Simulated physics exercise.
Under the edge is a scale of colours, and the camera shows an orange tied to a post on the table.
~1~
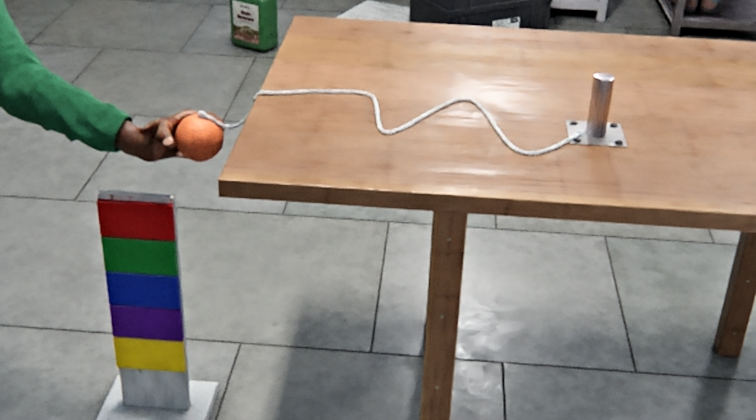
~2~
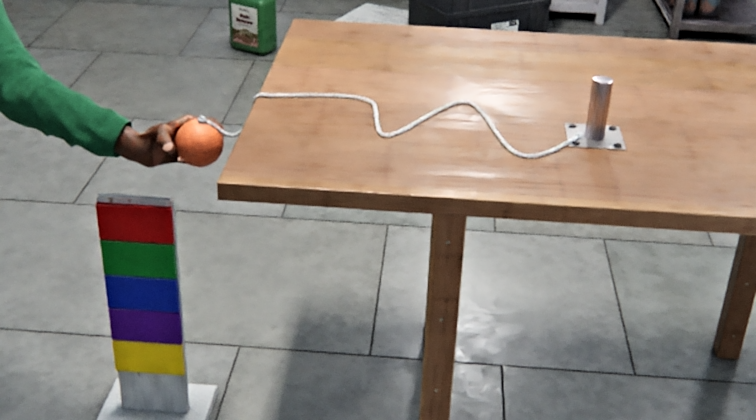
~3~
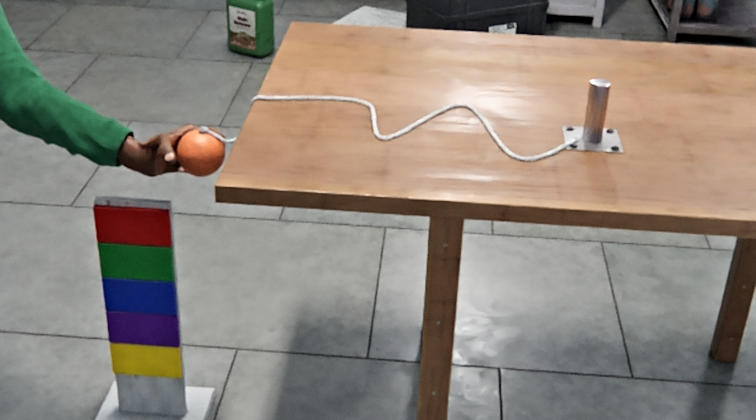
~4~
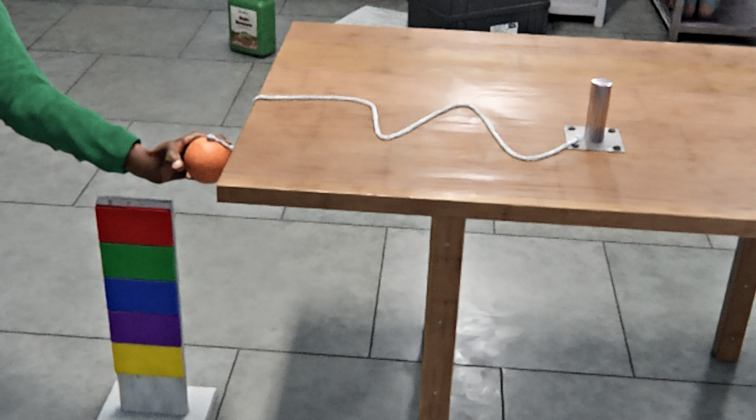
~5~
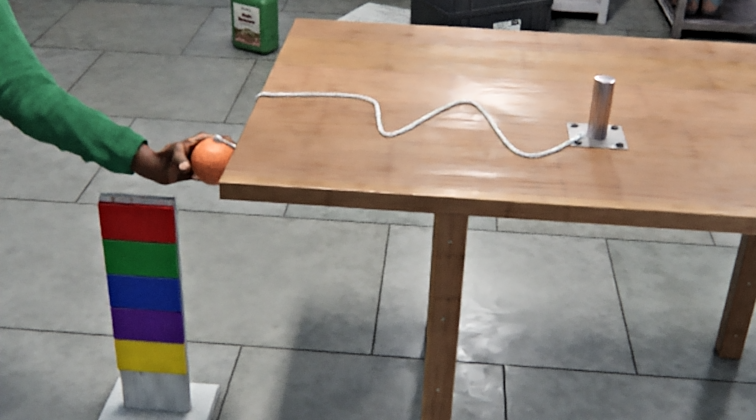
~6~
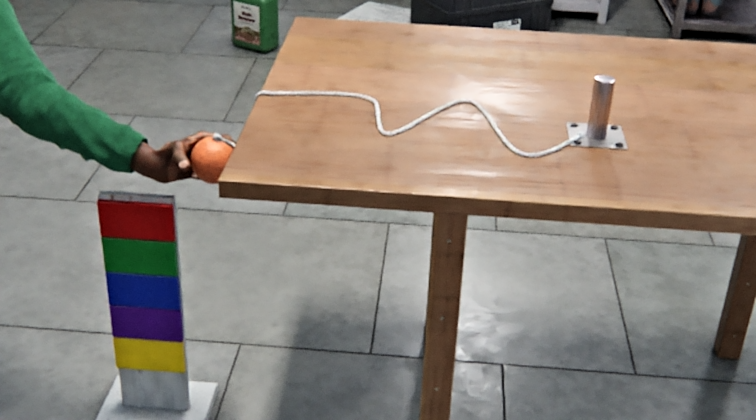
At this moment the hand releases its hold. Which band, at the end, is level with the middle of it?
The middle is level with yellow.
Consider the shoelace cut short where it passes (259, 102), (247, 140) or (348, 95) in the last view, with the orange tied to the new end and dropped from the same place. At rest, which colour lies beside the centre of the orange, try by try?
First try: Blue; second try: Purple; third try: Red.
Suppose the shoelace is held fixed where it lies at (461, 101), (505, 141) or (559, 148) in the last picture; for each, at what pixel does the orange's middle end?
(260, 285); (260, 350); (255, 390).
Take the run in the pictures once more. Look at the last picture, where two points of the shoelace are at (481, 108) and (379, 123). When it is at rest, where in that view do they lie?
One finishes at (384, 119) and the other at (252, 149).
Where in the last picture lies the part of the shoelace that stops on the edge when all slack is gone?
About (397, 132).
Soon after, orange near (279, 370); level with yellow.
Then, orange near (257, 381); level with yellow.
At rest, orange near (262, 379); level with yellow. Its centre hangs level with the yellow band.
